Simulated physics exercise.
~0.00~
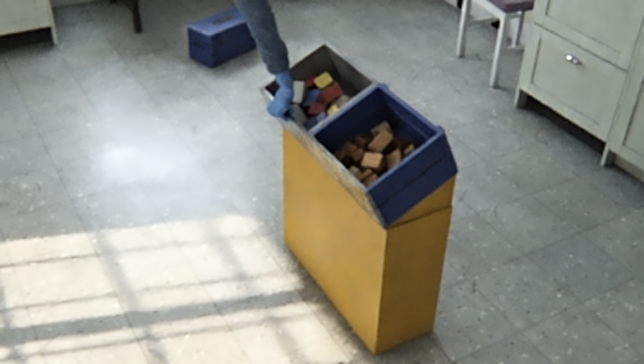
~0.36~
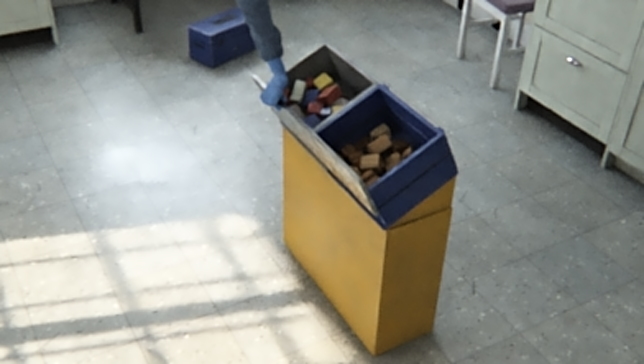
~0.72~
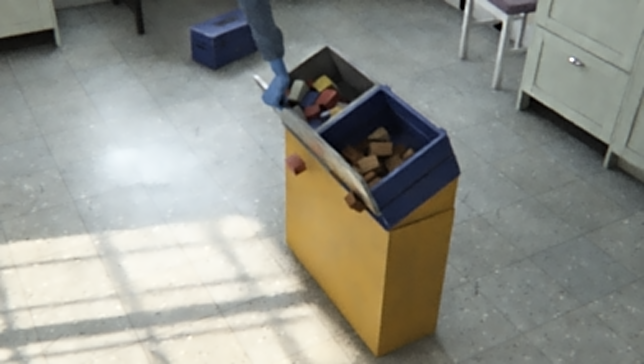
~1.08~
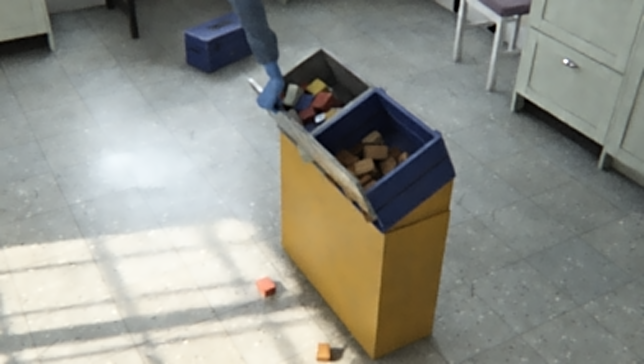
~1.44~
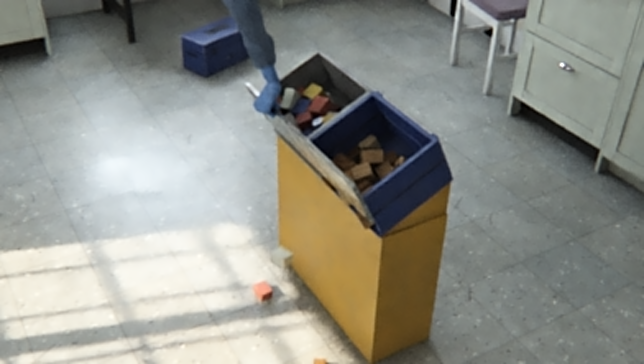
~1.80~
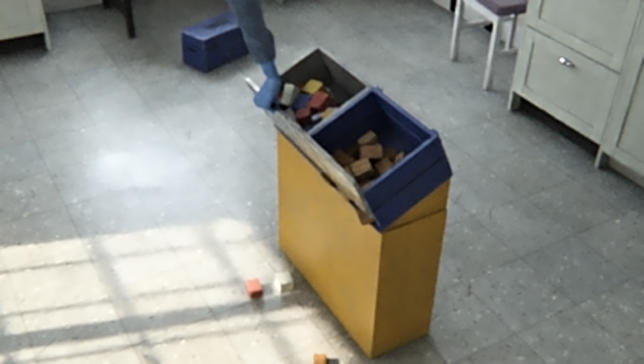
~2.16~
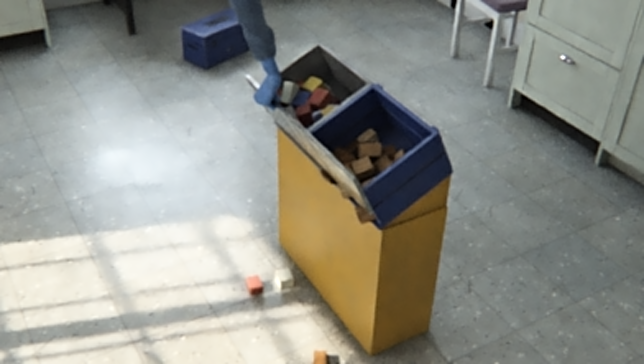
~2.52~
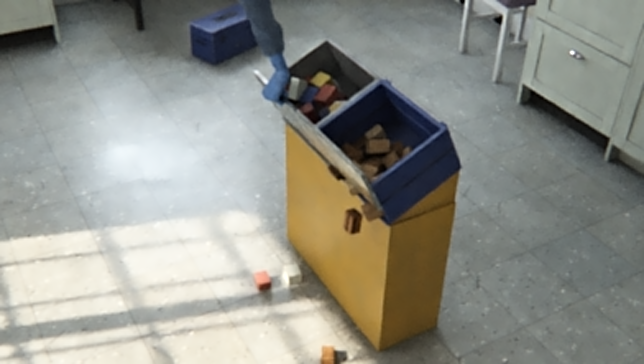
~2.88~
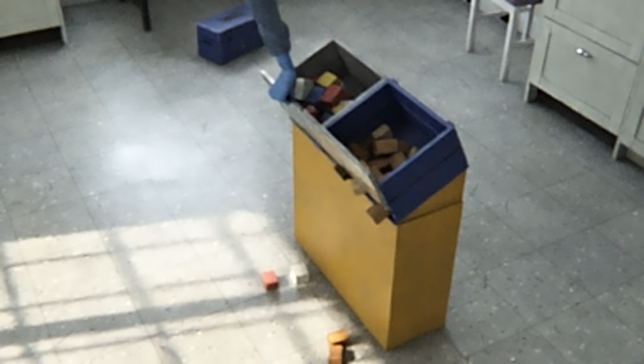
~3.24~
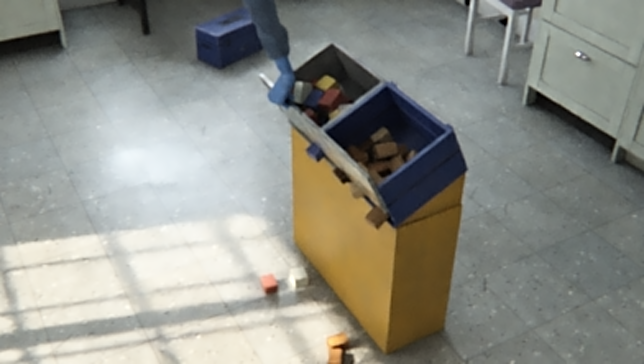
Gloved hand drawing up a gate on a yellow stand, a few blocks dropping to the floor, most staying in both bins.
